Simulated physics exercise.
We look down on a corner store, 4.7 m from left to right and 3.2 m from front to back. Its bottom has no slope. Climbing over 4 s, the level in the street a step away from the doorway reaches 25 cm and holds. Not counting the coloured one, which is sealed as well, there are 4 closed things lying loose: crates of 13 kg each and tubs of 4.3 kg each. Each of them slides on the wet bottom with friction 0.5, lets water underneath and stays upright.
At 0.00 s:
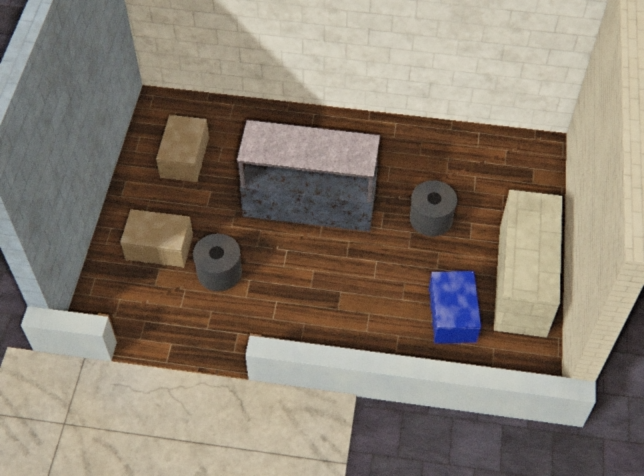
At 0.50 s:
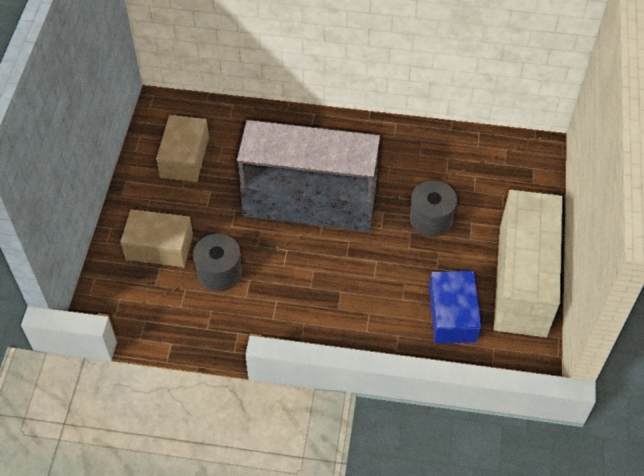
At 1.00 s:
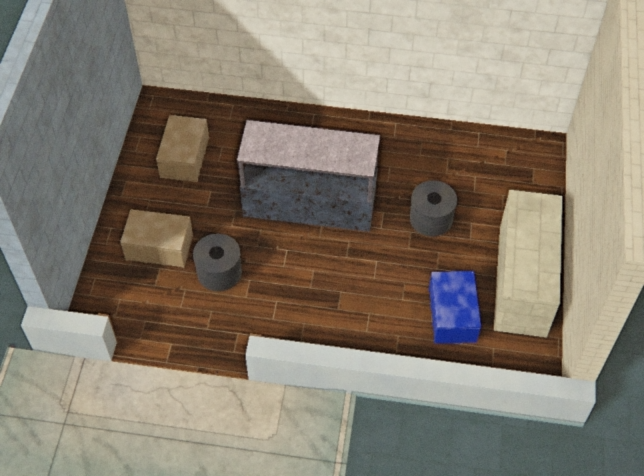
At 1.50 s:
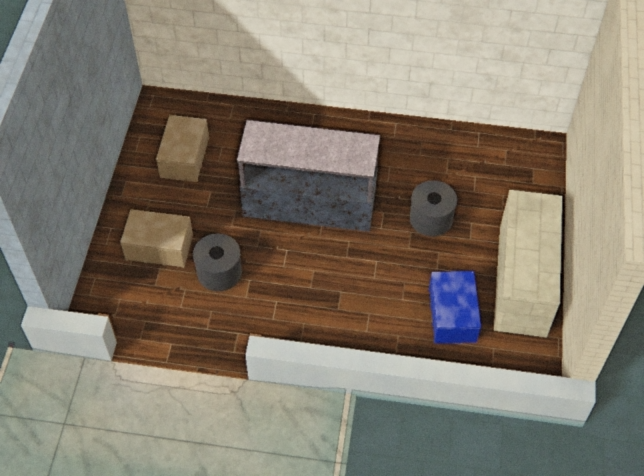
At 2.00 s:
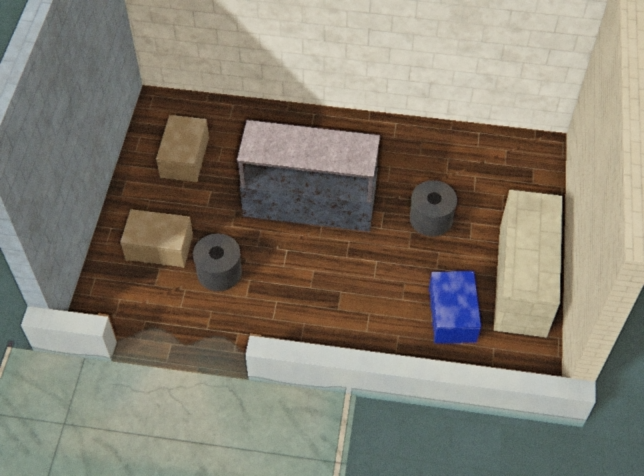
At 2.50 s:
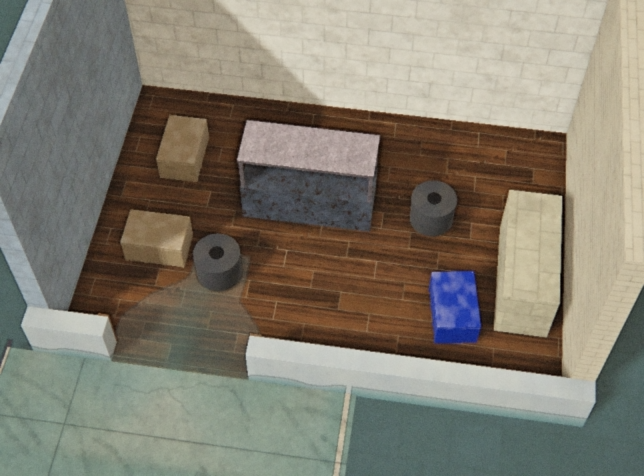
In this clip, shallow water spreads over the paving outside a small walled room seen from above, then passes through the doorway gap and fans across the wooden floor, while the blue crate and other objects stay still.
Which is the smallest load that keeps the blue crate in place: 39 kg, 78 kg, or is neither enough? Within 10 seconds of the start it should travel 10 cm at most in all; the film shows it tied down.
39 kg is enough.
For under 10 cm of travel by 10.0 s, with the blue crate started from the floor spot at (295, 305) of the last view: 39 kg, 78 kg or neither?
Looking at the loads, both keep it.
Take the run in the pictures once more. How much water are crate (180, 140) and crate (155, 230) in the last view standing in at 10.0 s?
Some 16 cm at the first, some 8 cm at the second.
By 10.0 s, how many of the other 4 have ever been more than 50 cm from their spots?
Tally: 4.
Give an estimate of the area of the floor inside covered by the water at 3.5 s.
My estimate is roughly 3.0 m2.
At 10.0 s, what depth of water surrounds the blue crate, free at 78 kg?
Close to 12 cm deep.
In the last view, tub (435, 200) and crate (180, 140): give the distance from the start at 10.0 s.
The first is 100 cm from its start, the second 300 cm.
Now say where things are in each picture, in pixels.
The first frame shows the blue crate at (456, 299) rests on the ground; 0.0 m2 under water; 0 of 5 have shifted.
The second frame shows the blue crate at (456, 299) rests on the ground; 0.0 m2 under water; 0 of 5 have shifted.
The third frame shows the blue crate at (456, 299), on the bottom; water covers 0.0 m2; 0 of 5 have shifted.
The fourth frame shows the blue crate at (456, 299), on the bottom; 0.0 m2 under water; 0 of 5 have shifted.
The fifth frame shows the blue crate at (456, 299), on the bottom; water covers 0.1 m2; 0 of 5 have shifted.
The sixth frame shows the blue crate at (456, 299), on the bottom; water covers 0.8 m2; 0 of 5 have shifted.
After 3.5 s the blue crate would be 0 cm from its start with 39 kg and 0 cm from its start with 78 kg; 0 cm of water round it then.
After 4.5 s the blue crate would be 0 cm from its start with 39 kg and 0 cm from its start with 78 kg; 0 cm of water round it then.
After 7.0 s the blue crate would be 0 cm from its start with 39 kg and 0 cm from its start with 78 kg; 6 cm of water round it then.
After 10.0 s the blue crate would be 0 cm from its start with 39 kg and 0 cm from its start with 78 kg; 12 cm of water round it then.
